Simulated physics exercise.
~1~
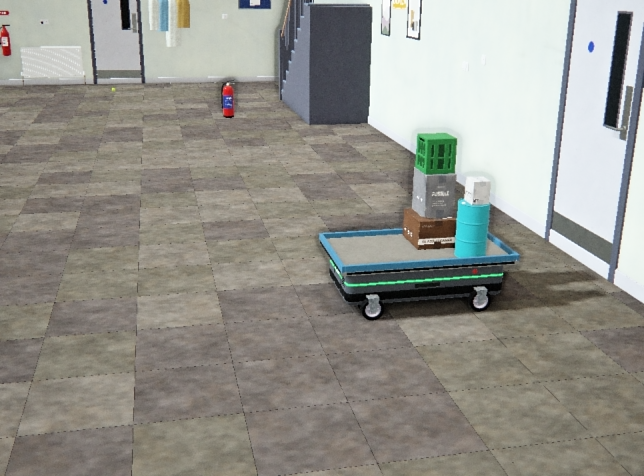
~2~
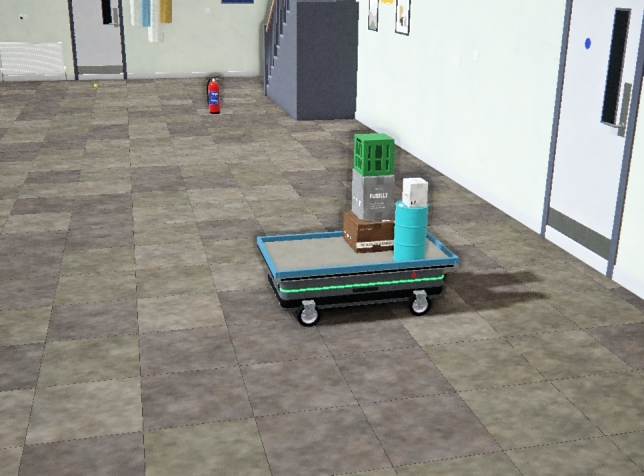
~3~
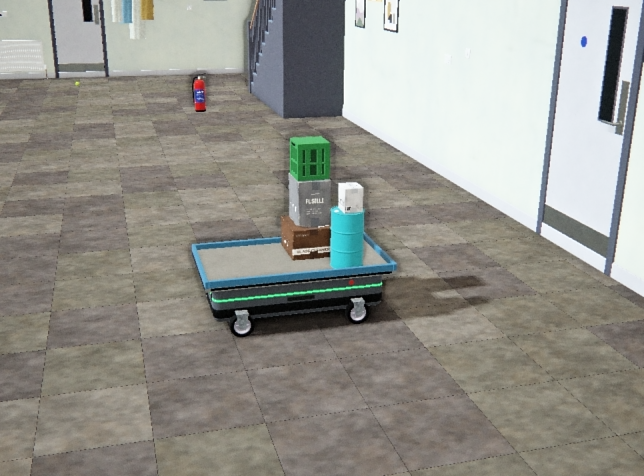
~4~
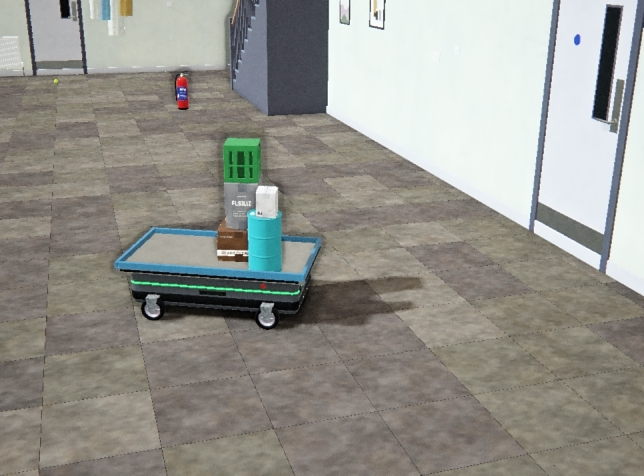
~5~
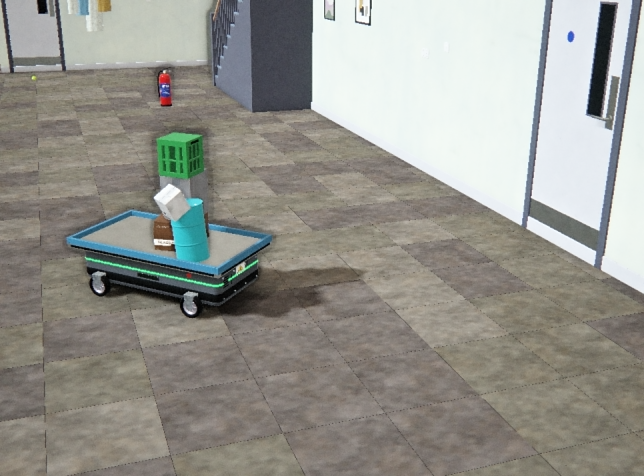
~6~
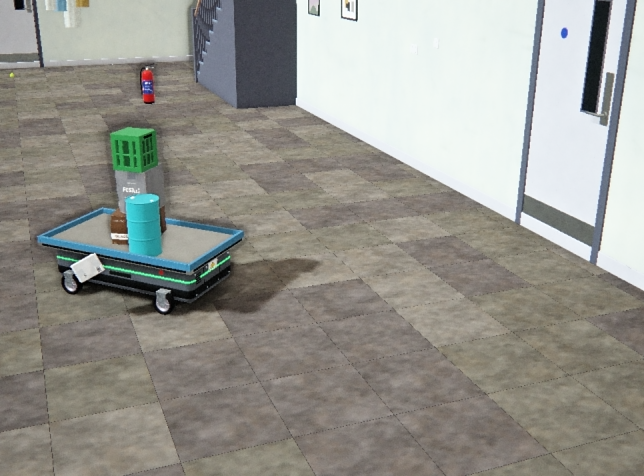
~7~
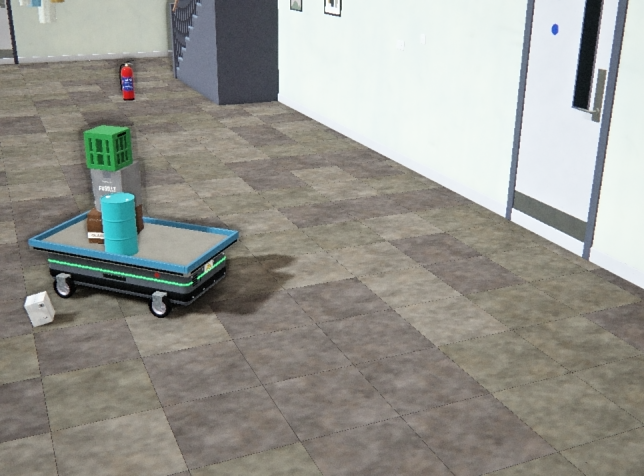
In a hallway, a loaded cart rolls left and turns, and its white box tumbles off.
